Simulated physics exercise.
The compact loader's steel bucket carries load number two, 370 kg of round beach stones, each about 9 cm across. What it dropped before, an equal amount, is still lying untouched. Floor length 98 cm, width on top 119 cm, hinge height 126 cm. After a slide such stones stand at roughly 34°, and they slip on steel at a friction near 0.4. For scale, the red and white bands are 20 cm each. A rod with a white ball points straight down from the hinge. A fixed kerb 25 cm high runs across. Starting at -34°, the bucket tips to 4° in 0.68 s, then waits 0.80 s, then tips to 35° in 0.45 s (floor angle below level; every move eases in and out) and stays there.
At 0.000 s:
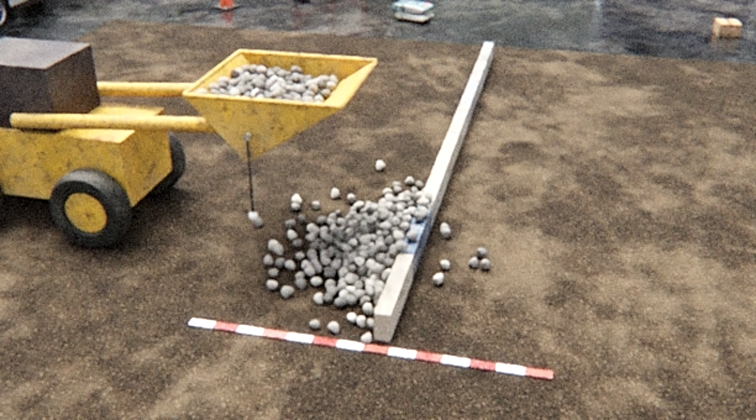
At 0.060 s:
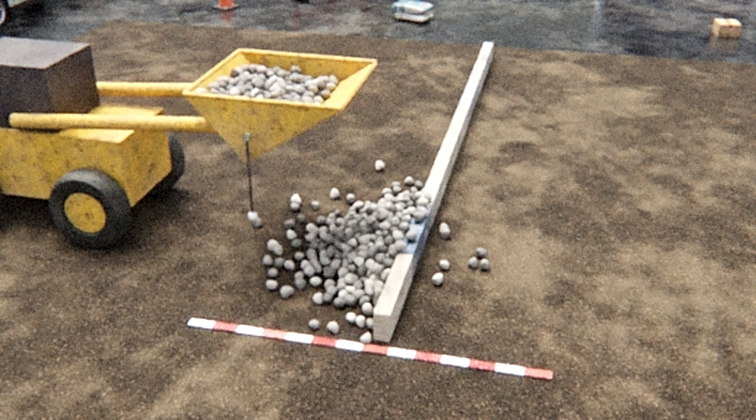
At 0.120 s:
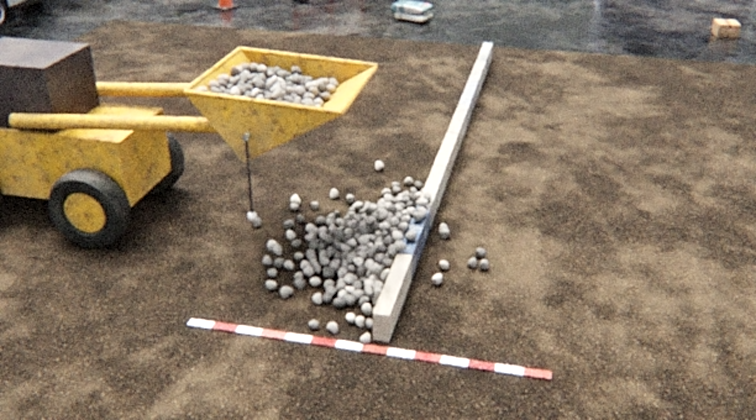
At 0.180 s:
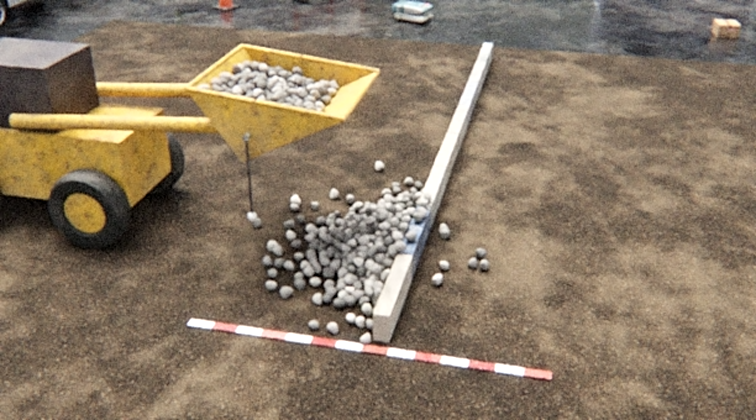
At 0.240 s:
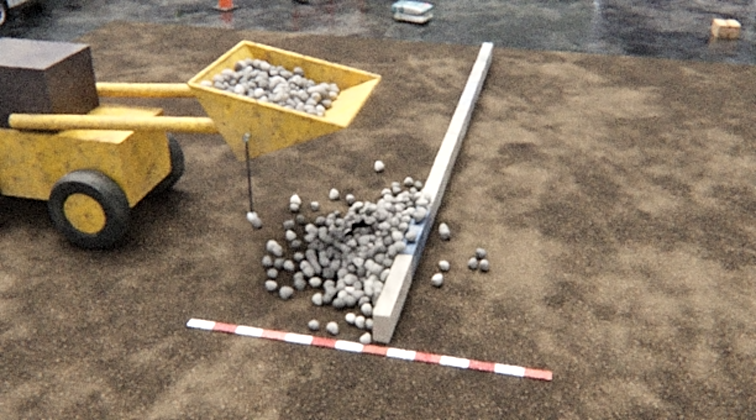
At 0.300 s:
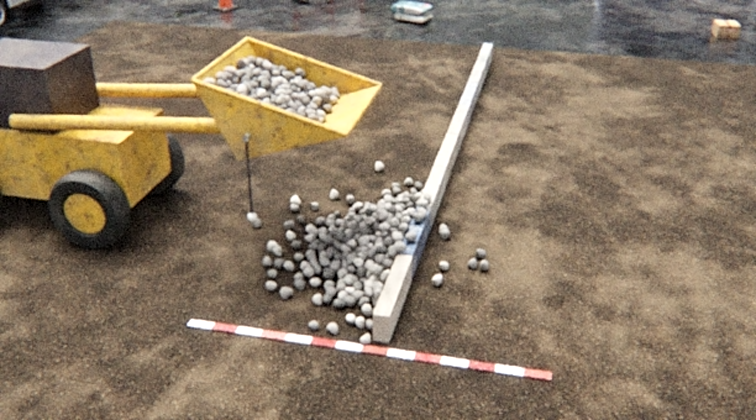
The clip opens on a yellow loader at left holding a bucket of gray stones above a stone pile heaped against a pale kerb, behind a red-and-white striped strip. The loader stays put while the bucket slowly tilts, its right-hand lip lowering slightly, and the stones remain inside.
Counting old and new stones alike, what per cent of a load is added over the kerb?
About 8 per cent.
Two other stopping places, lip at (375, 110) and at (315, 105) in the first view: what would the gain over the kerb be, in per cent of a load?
Near 45 per cent from the first place, 0 from the second.
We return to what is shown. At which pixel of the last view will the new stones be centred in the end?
Their middle is at about (369, 230).
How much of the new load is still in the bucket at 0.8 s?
It holds some 100 per cent.
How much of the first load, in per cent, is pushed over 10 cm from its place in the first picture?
Roughly 20 per cent of them.
After 0.5 s the floor is at -2°; in per cent of one load, 100 in the bucket, 98 on this side of the kerb, 2 over the kerb; the foremost stones are at (454, 250).
After 0.8 s the floor is at 4°; in per cent of one load, 100 in the bucket, 98 on this side of the kerb, 2 over the kerb; the foremost stones are at (454, 250).
After 2.4 s the floor is at 35°; in per cent of one load, 27 in the bucket, 171 on this side of the kerb, 2 over the kerb; the foremost stones are at (457, 255).
After 5.2 s the floor is at 35°; in per cent of one load, 0 in the bucket, 190 on this side of the kerb, 10 over the kerb; the foremost stones are at (498, 246). Net gain over the kerb, 8.
